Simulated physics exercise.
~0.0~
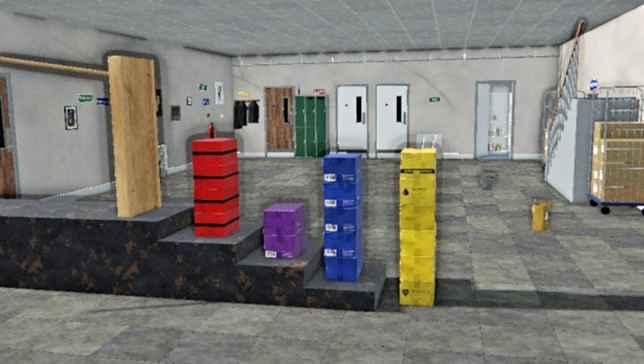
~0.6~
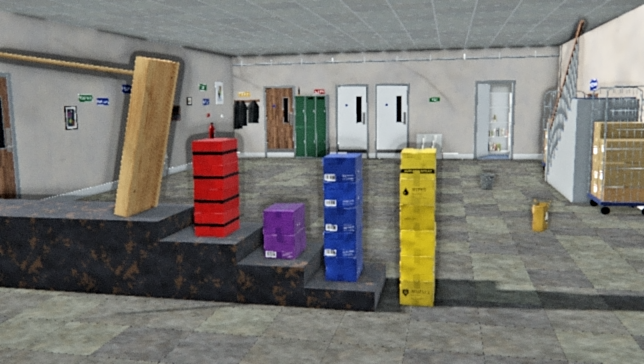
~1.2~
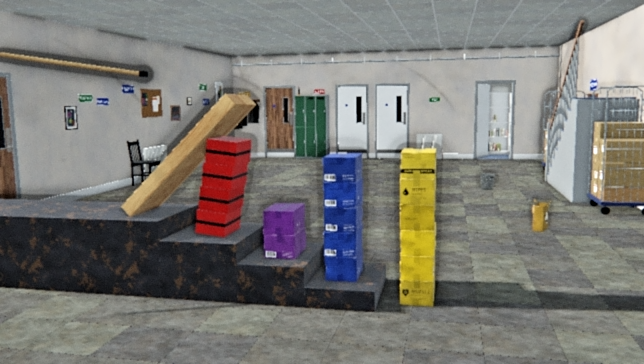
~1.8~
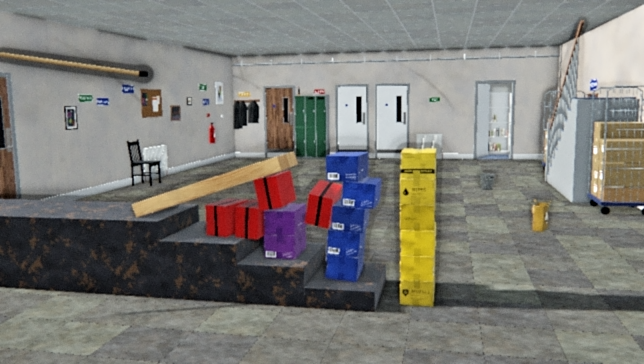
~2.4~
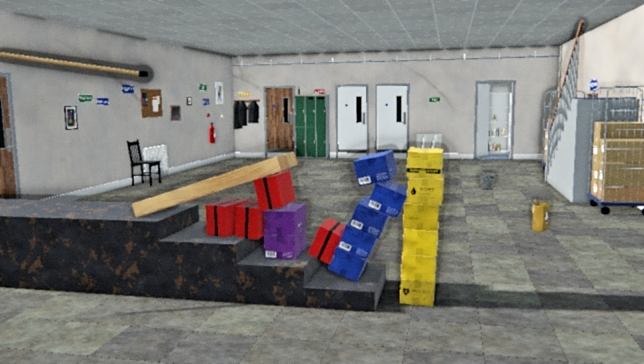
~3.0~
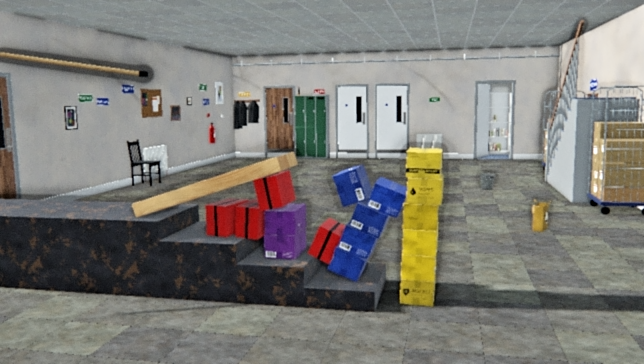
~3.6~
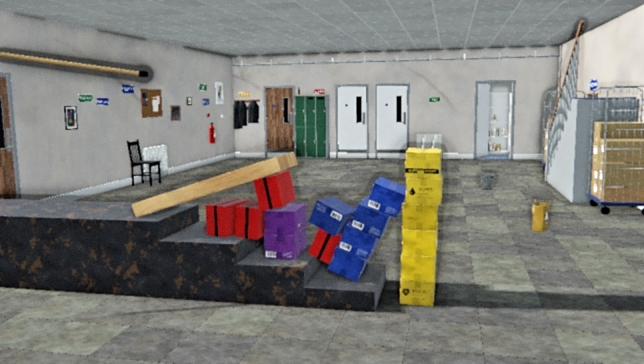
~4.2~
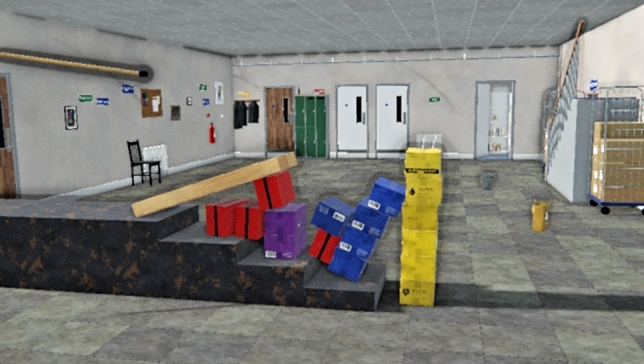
At the start, a tall wooden board stands on the top step at the left, with columns of red, purple, blue and yellow cartons to its right on and below the descending steps. A pole behind the board pushes it to the right, and it tips into the red column. The red cartons lean and topple, some landing beside the purple pair and others dropping against the blue column. The blue column then leans against the yellow one, and its top carton tumbles back to the left. Finally, the board rests aslant while the purple and yellow columns remain standing.
